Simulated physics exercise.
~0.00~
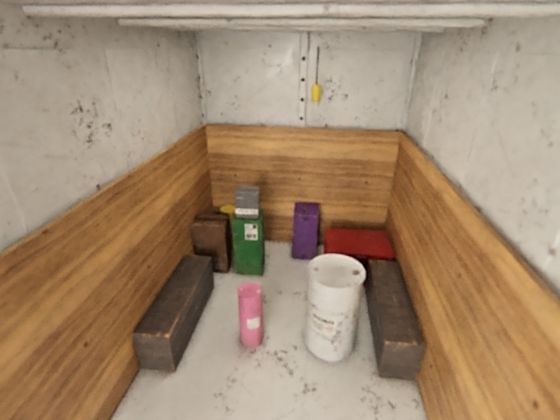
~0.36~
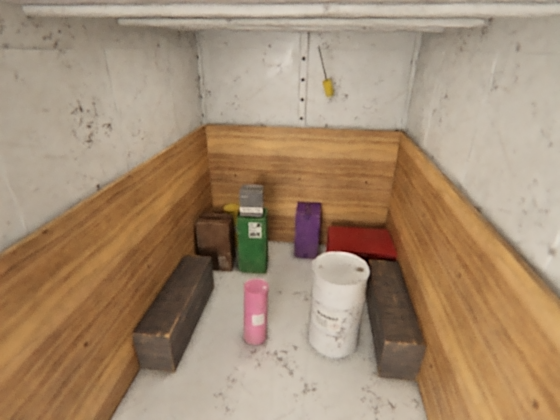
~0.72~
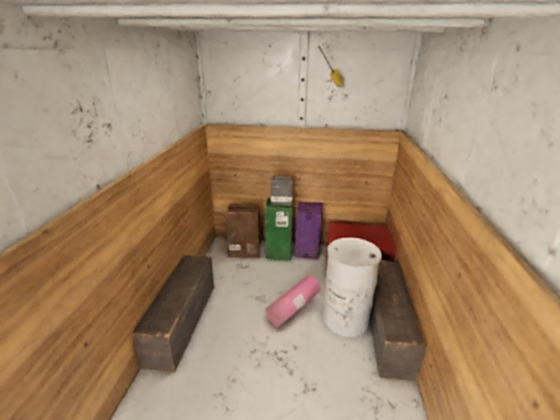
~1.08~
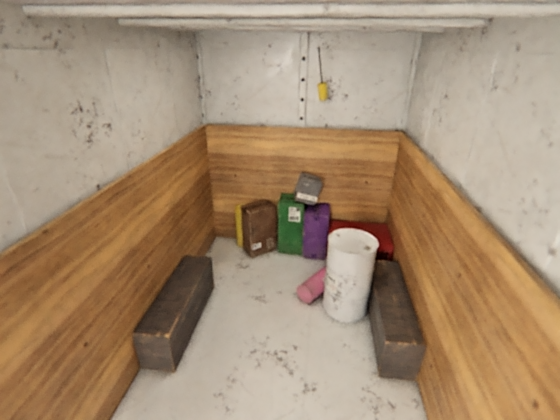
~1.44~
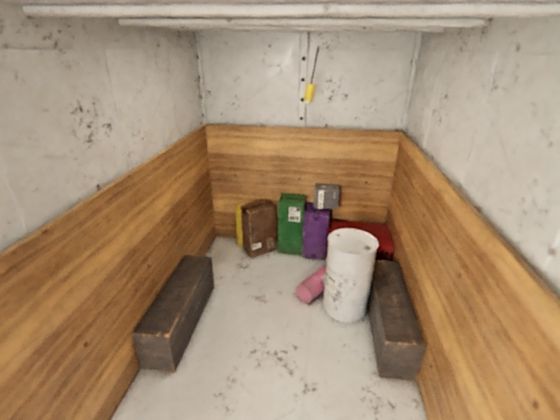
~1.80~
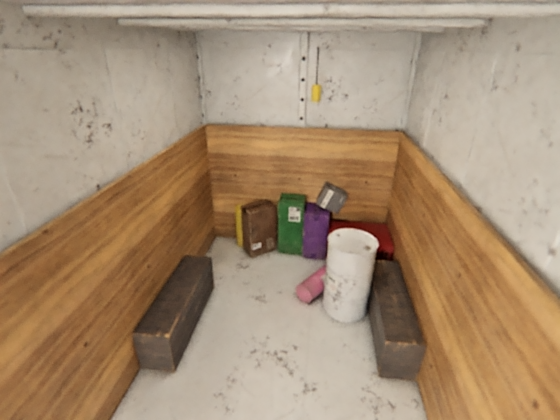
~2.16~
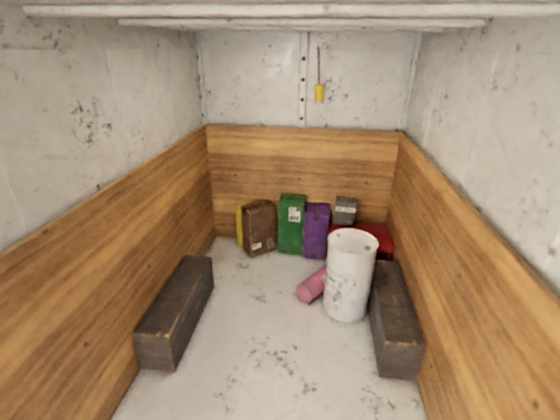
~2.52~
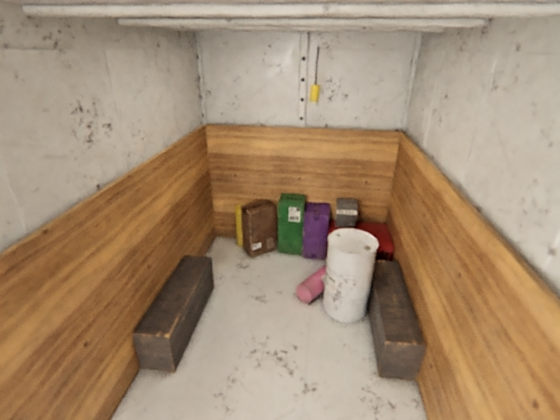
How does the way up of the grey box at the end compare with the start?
At the start the grey box stands upright on top of the green box. By the end it has tumbled off to the right and rests upside down.
